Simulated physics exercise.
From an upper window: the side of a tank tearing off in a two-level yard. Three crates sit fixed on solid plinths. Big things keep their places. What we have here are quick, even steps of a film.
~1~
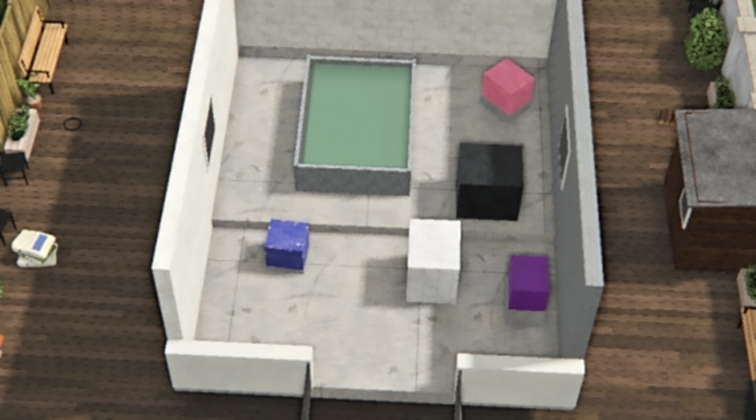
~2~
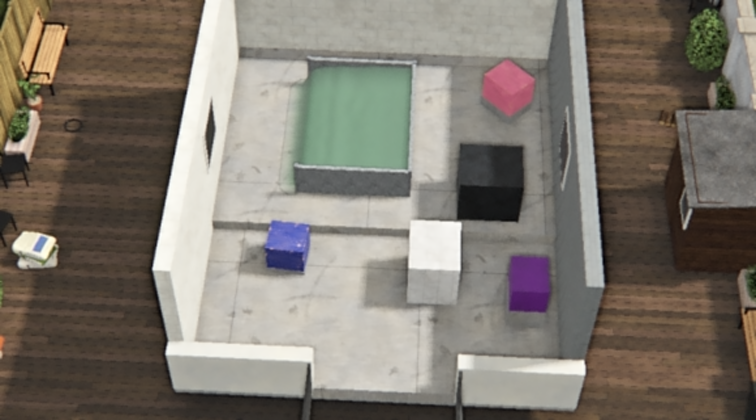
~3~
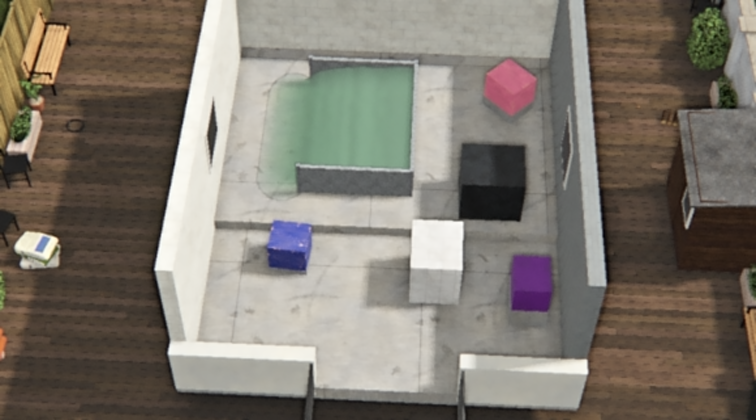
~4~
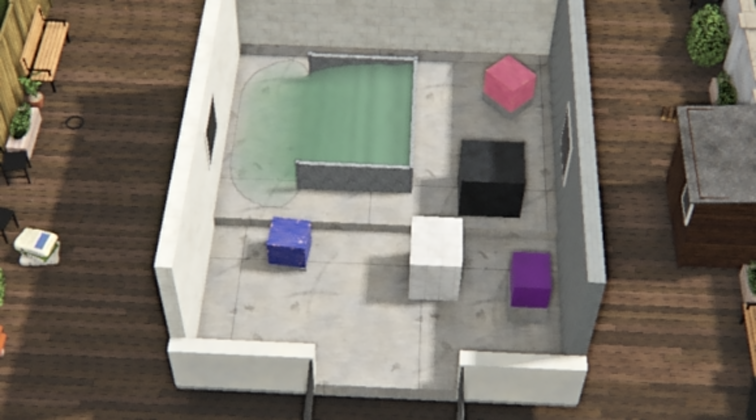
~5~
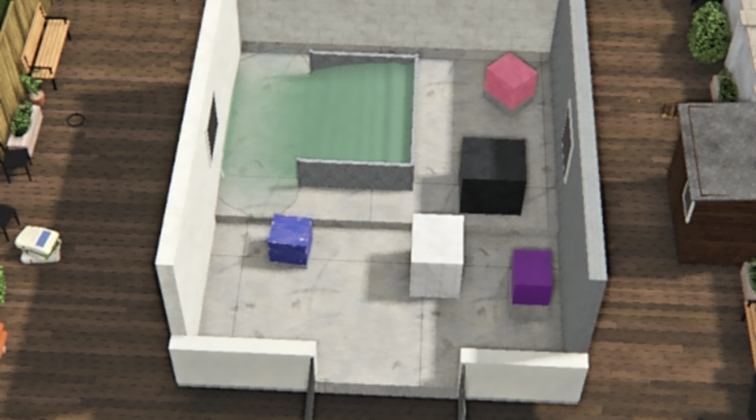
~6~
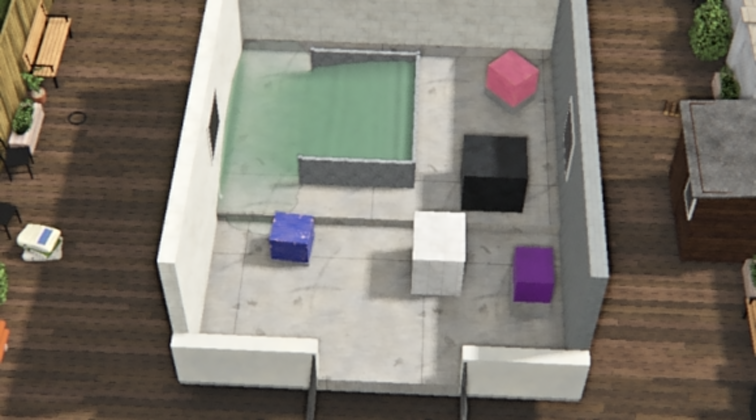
The clip shows a walled yard with a tank of green water and several coloured blocks; the tank's left side opens, and water pours out leftward, spreading across the upper level of pale floor to the left wall.
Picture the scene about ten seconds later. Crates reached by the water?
Pink crate not reached, purple crate not reached, blue crate reached.
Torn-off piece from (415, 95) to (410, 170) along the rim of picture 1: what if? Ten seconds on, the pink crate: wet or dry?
Looking at it, the pink crate gets overtopped.
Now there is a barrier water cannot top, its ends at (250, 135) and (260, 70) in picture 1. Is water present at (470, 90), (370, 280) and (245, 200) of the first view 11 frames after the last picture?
As listed: Clear, not flooded, awash.
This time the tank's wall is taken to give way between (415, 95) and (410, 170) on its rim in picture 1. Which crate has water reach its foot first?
The crate marked pink.
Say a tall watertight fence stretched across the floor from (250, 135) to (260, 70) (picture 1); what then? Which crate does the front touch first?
First is the blue crate.
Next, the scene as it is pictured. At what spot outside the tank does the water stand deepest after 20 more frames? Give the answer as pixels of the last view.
I'd say near (196, 360).
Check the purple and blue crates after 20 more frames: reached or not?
At purple: Stays dry; at blue: Gets wet.
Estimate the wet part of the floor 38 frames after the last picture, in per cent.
About 85 percent.
A moment on, water covers 20 % of the floor; the pink crate not reached, the purple crate not reached, the blue crate water round its plinth.
Next, water covers 30 % of the floor; the pink crate not reached, the purple crate not reached, the blue crate water round its plinth.
Then, water covers 55 % of the floor; the pink crate water round its plinth, the purple crate not reached, the blue crate water round its plinth.
Later, water covers 85 % of the floor; the pink crate water round its plinth, the purple crate water round its plinth, the blue crate water round its plinth.
In the end, water covers 95 % of the floor; the pink crate stayed above the water, the purple crate stayed above the water, the blue crate was topped.
